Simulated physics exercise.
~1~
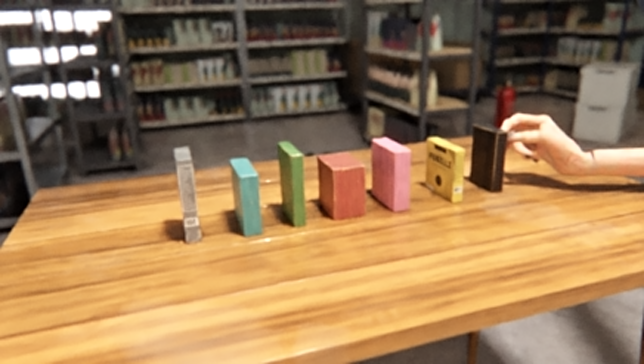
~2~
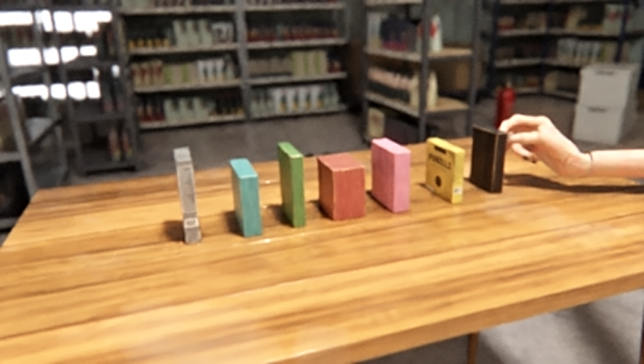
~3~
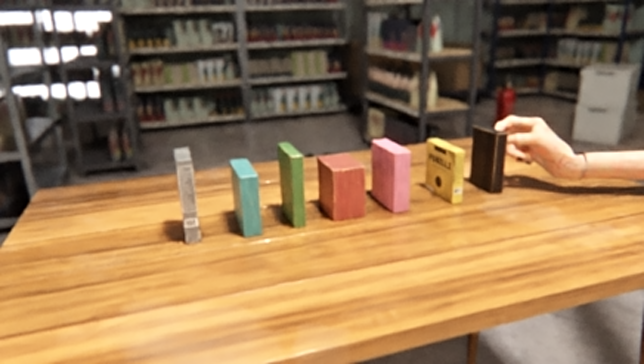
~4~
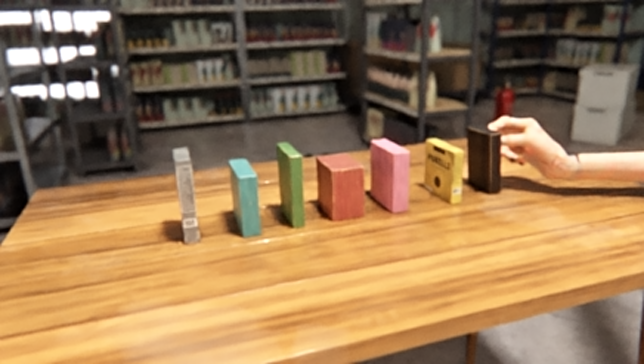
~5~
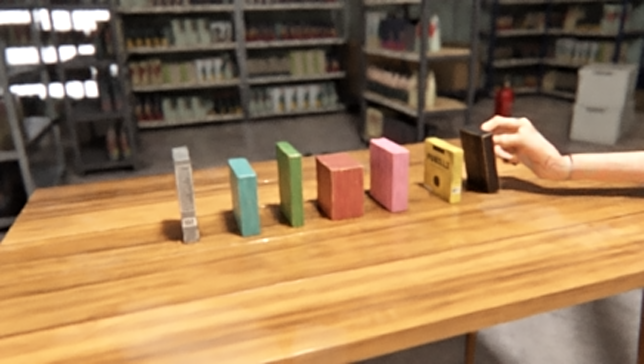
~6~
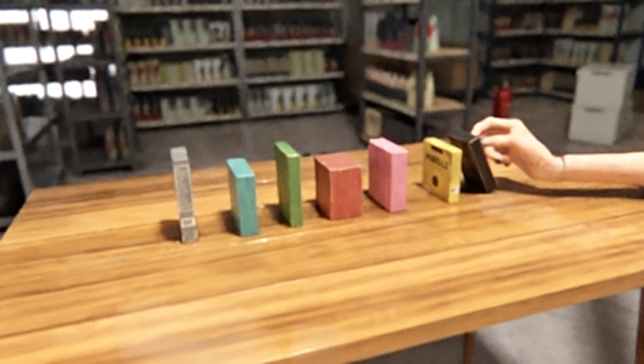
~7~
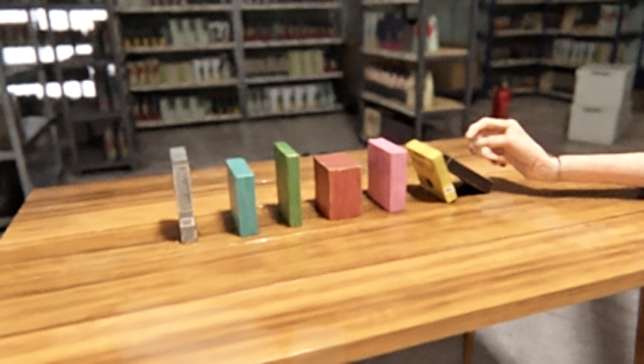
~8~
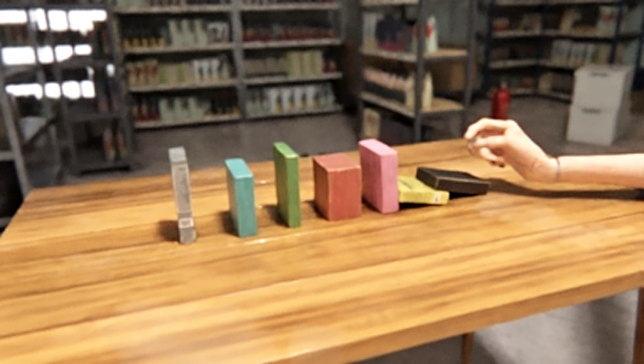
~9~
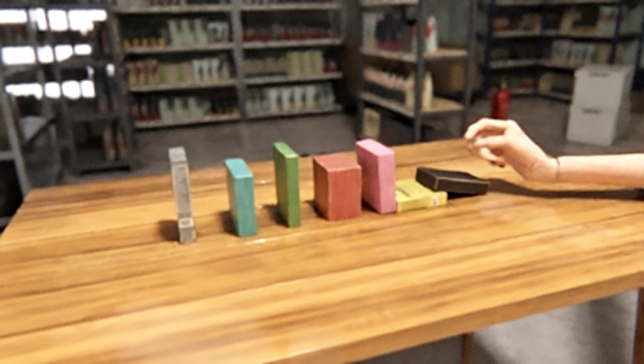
A hand tipped the black block at the right end of a row on a wooden table, and it knocked over the yellow packet, which slid down against the pink board; the pink board and the others to its left stayed standing.
